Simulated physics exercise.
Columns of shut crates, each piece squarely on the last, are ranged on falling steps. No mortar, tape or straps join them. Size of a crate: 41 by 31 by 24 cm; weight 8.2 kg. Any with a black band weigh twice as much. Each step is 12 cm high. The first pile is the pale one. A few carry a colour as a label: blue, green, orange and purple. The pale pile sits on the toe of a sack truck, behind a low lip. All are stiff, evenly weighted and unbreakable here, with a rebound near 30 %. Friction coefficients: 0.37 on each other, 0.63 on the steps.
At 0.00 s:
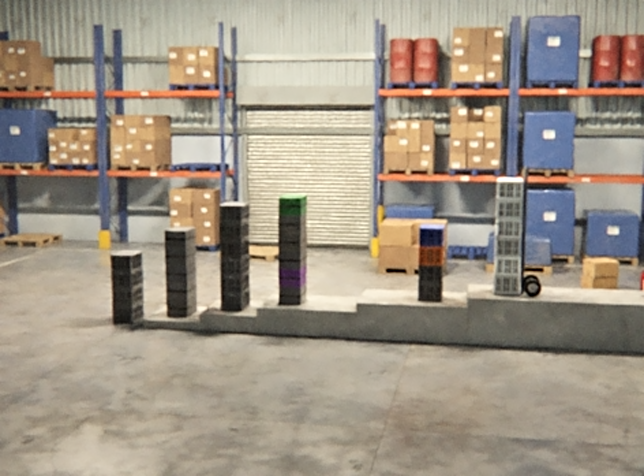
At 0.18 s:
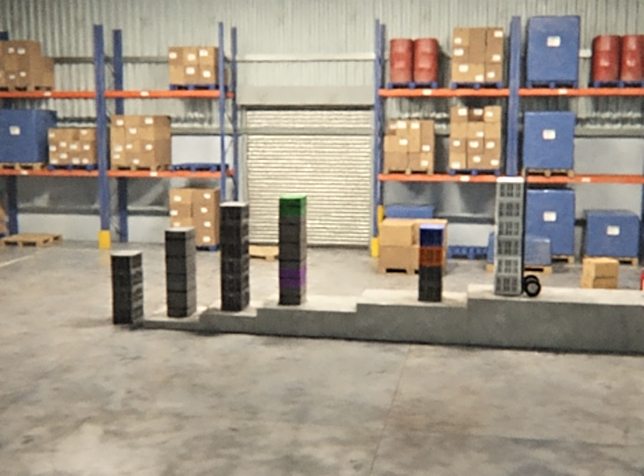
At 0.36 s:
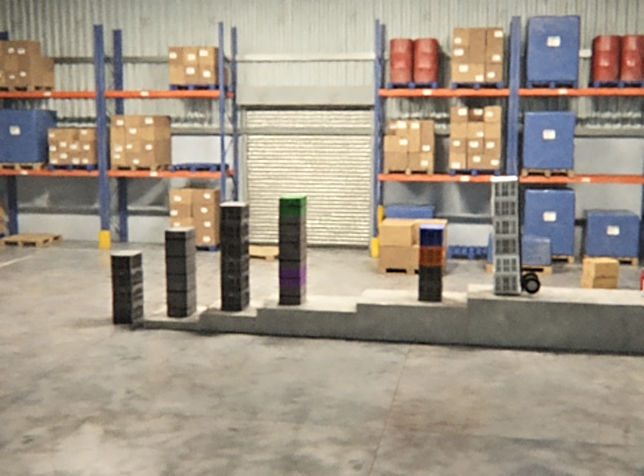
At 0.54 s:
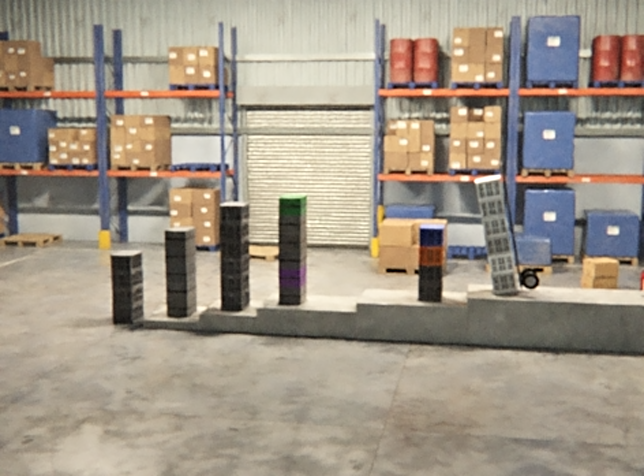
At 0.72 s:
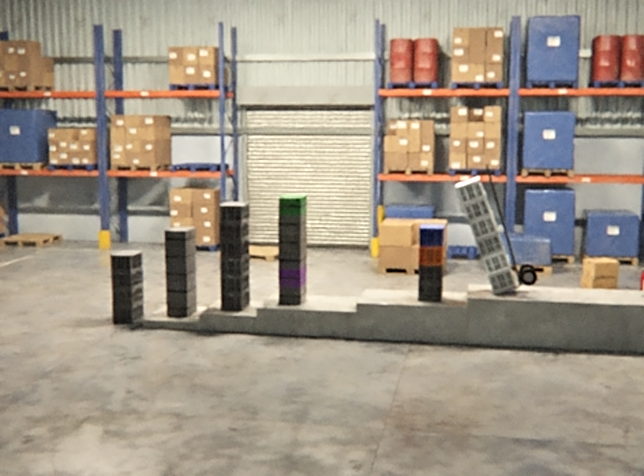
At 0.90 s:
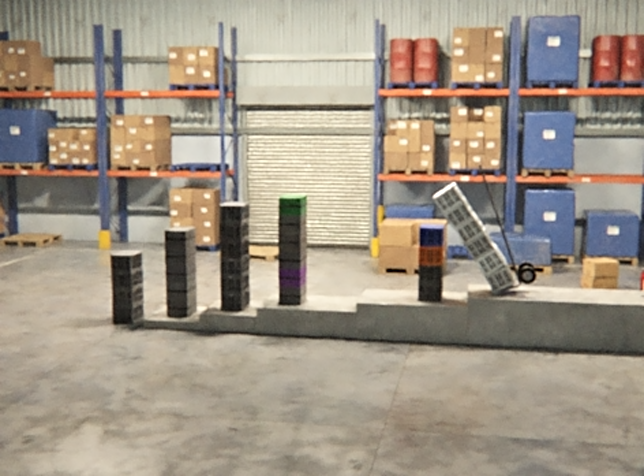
At first, a tall pale pile of crates stands upright on the highest step at the right, with darker stacks ranged to its left. Then it leans left, slightly and then steeply, as the hand truck behind it tilts the same way, while the other stacks stay still.
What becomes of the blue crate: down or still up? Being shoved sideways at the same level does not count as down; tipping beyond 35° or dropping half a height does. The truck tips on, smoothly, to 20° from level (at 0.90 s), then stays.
In the end the blue crate comes down.
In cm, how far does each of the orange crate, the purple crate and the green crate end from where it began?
Moved: Orange 90, purple 0, green 0.
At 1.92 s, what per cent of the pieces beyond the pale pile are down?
At that moment 10 per cent.
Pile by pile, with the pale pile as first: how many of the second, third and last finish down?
Pieces: Second 3, third 0, last 0.
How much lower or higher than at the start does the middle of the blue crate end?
It ends some 50 cm lower.
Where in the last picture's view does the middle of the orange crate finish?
Around (374, 285).
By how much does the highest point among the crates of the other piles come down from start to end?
Some 0 cm lower.
By 1.22 s, 6 of the pale pile down; none of the 25 other crates down, 4 disturbed; blue crate tilted 5°; orange crate tilted 5°.
By 1.92 s, 6 of the pale pile down; 3 of the 25 other crates down; blue crate tilted 56°, 36 cm lower; orange crate tilted 57°, 21 cm lower.
When it is over (2.9 s), 6 of the pale pile down; 3 of the 25 other crates down; blue crate on its side; orange crate on its side; green crate unmoved. In pixels of the last frame, middles, blue crate near (326, 270), orange crate near (374, 285).
